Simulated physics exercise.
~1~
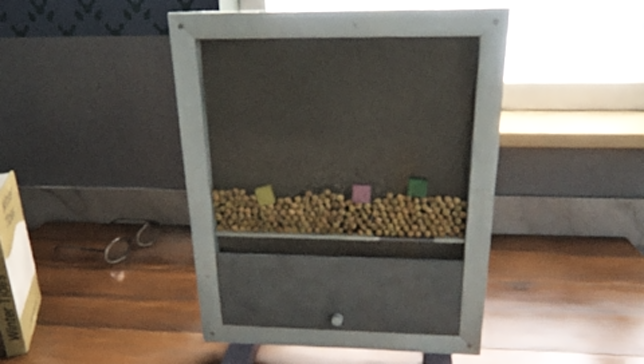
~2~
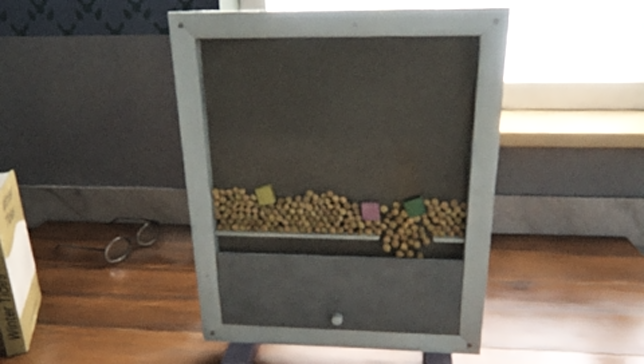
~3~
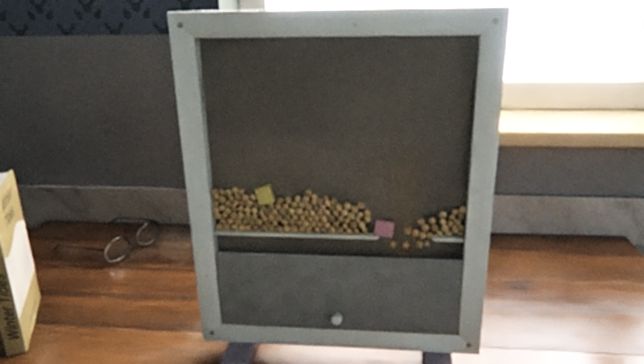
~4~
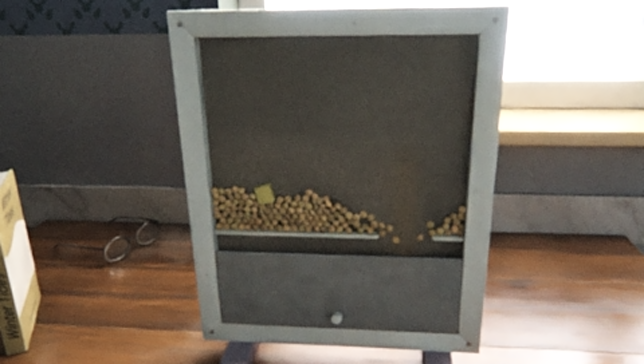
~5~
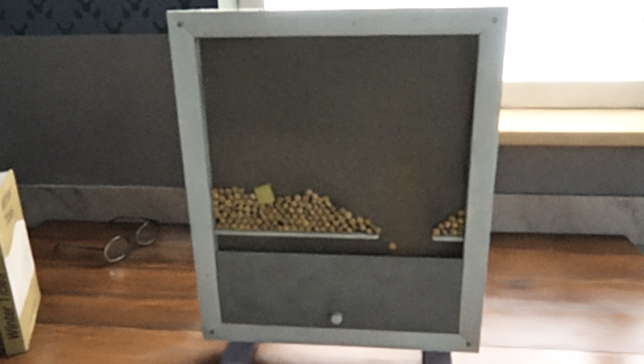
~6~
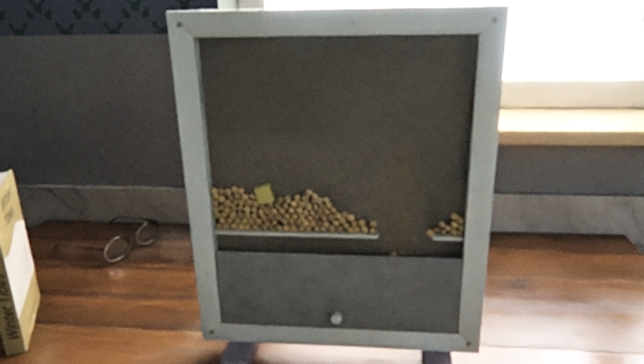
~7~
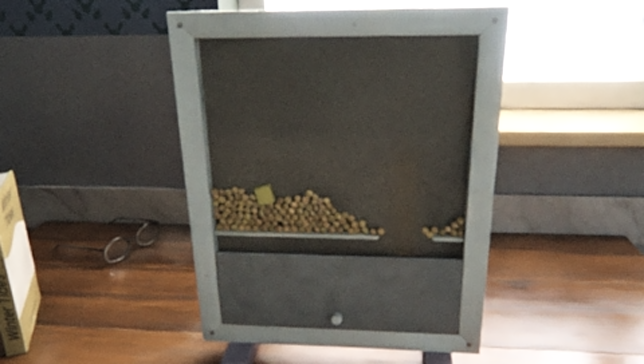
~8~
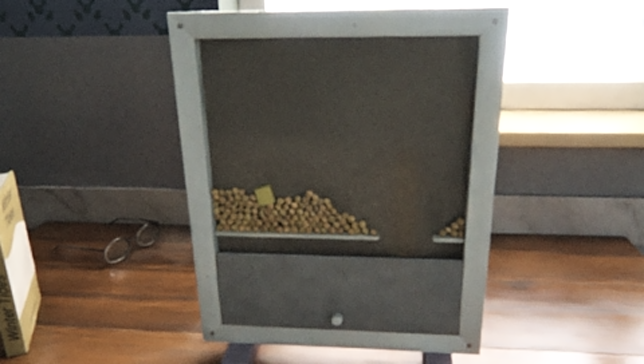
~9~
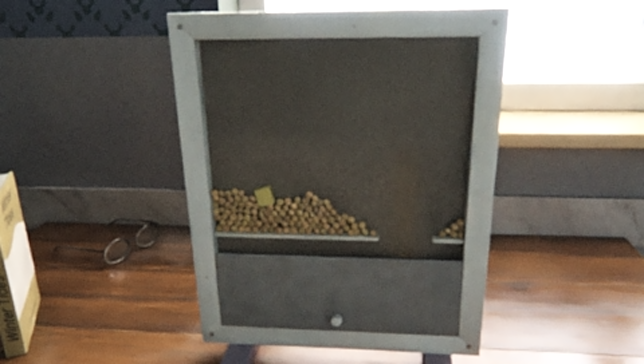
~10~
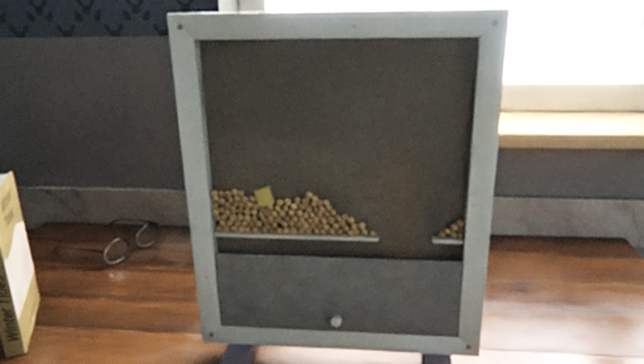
A framed box drops beads, then pink and green blocks, while yellow stays.
